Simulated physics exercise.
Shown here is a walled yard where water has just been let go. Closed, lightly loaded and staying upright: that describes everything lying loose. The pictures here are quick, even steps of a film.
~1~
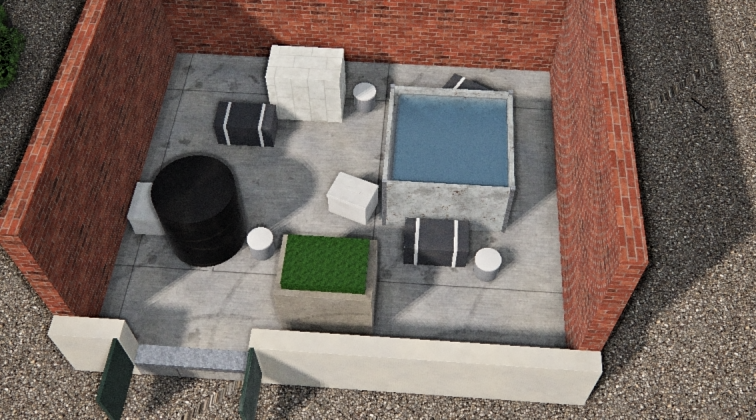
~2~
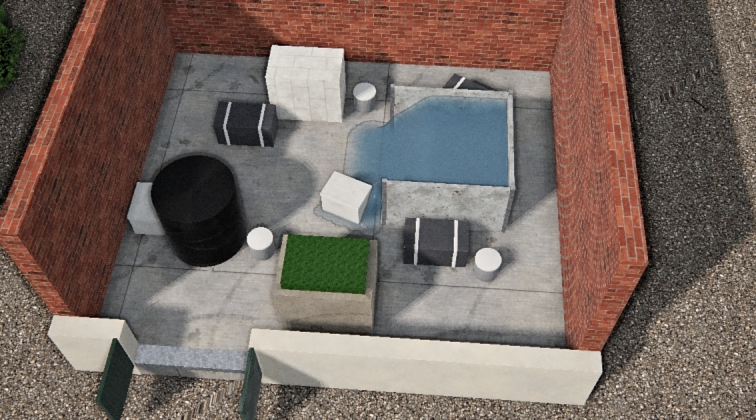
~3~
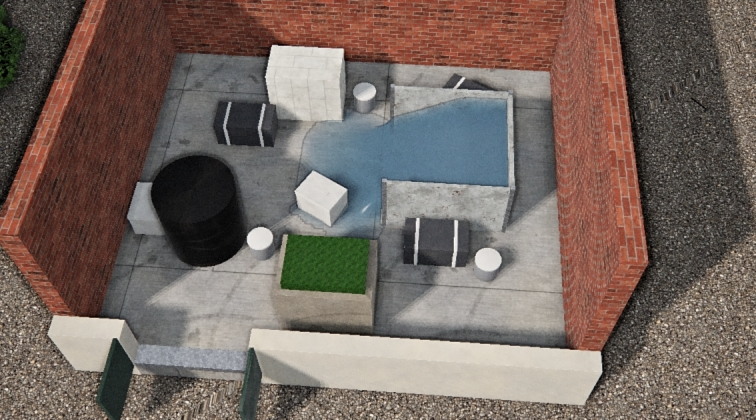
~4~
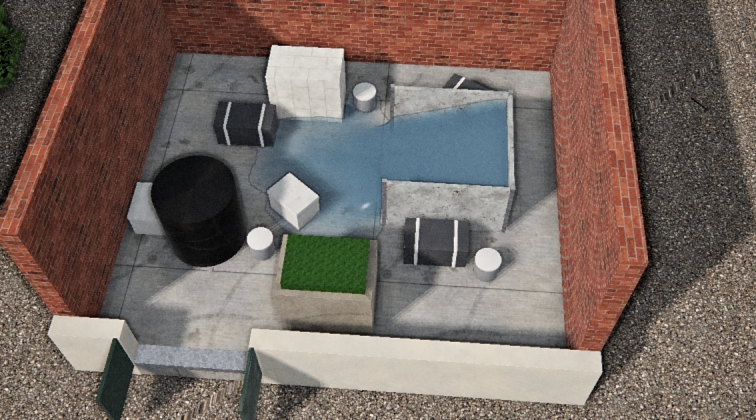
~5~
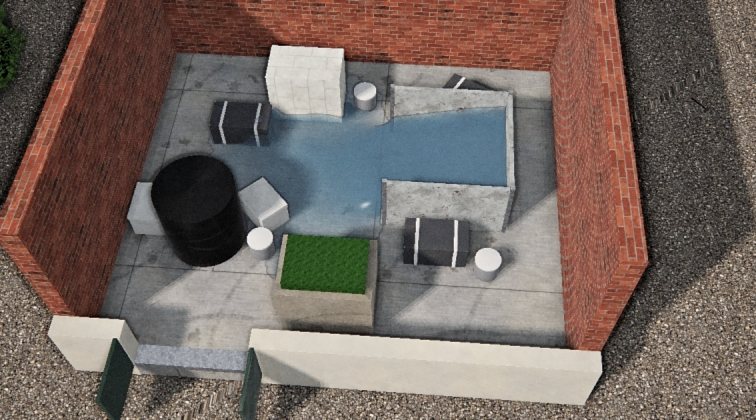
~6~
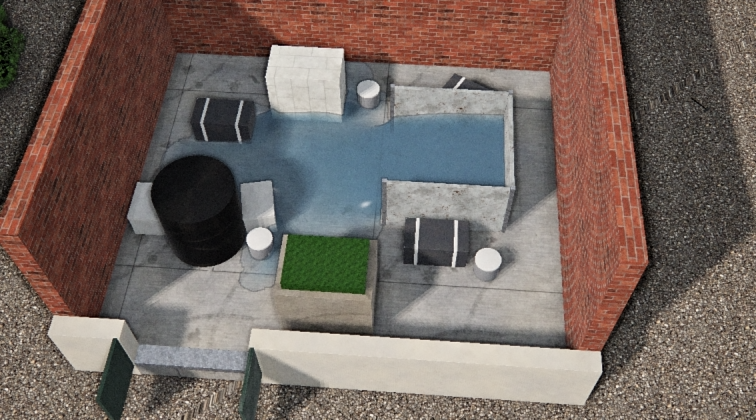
Water spreads left from the tank, pushing a white chest and then a dark trunk.
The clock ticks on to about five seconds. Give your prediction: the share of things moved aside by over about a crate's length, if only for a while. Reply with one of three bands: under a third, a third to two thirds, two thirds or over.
Two thirds or over.
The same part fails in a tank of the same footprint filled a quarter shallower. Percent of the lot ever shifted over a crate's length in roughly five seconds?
Roughly 50 in a hundred.
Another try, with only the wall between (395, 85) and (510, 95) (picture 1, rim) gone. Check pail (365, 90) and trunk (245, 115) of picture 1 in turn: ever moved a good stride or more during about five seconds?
Travelled at least that, then travelled less.
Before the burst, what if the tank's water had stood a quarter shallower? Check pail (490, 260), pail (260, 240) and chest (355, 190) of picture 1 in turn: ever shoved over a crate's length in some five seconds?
One: Stayed below the mark. Two: Passed the mark. Three: Passed the mark.
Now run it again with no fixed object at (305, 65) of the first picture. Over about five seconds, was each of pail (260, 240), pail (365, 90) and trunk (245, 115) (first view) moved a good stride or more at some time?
Outcome in listed order - knocked clear, knocked clear, knocked clear.
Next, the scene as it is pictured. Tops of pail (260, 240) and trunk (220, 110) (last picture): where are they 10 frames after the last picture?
(123, 315) and (227, 53), about.
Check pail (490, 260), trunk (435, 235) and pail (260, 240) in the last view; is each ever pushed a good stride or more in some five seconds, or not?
First under that distance, second under that distance, third displaced that much.
A moment on, 2 of 8 are well off their spots; 1 afloat.
Next, 3 of 8 are well off their spots; 3 afloat.
Later, 5 of 8 are well off their spots; 3 afloat.
In the end, 6 of 8 are well off their spots, and 6 have been at some point; 3 afloat.
